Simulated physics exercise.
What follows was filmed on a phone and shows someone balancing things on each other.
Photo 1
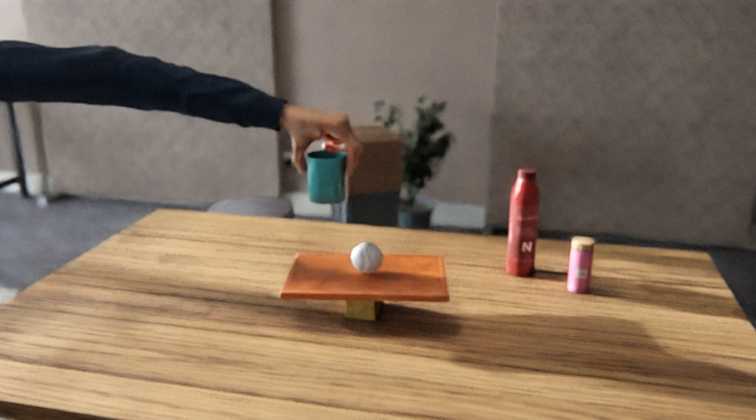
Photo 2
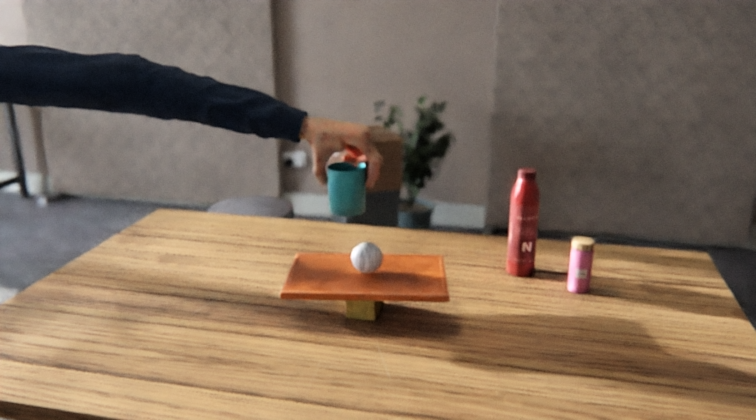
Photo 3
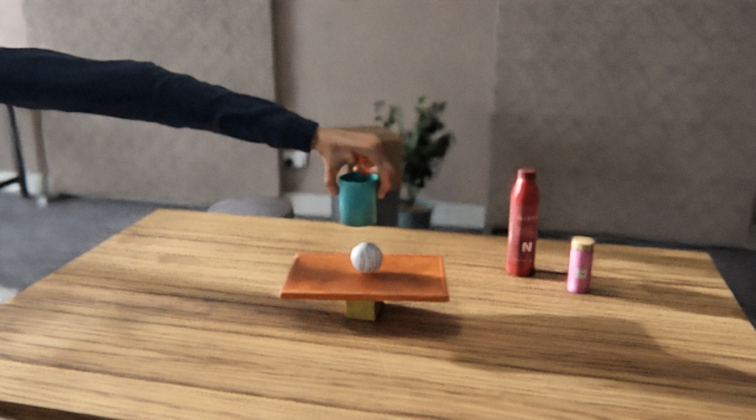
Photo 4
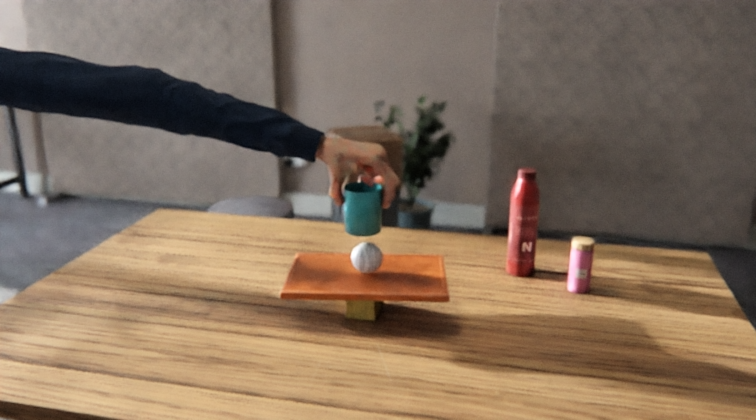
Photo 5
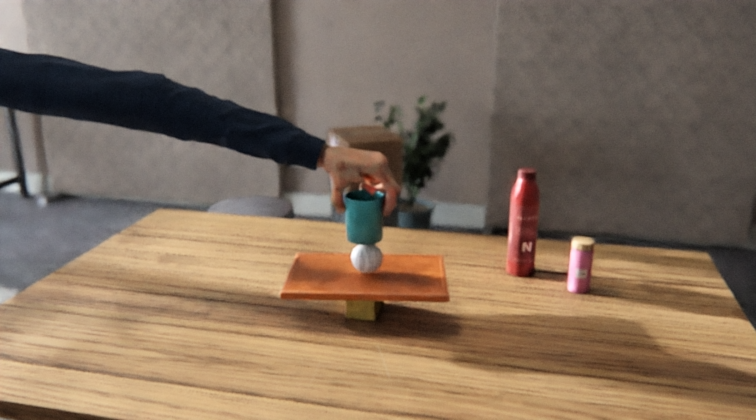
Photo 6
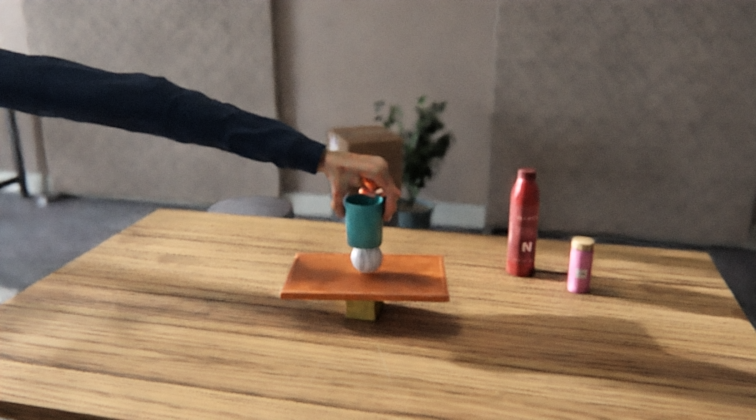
On a wooden table, a hand lowers a turquoise cup onto a white ball.
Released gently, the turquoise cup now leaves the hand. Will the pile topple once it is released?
Yes - insecure.
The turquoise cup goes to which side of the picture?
Toward the left-hand side.
Then, 0.50 s later than the last frame, turquoise cup now fallen.
Then, 0.90 s later than the last frame, nothing new.
When it is over, fallen, turquoise cup; the other 5 as before. End places, in pixels of the last picture, turquoise cup near (297, 249). The pile loses its balance.
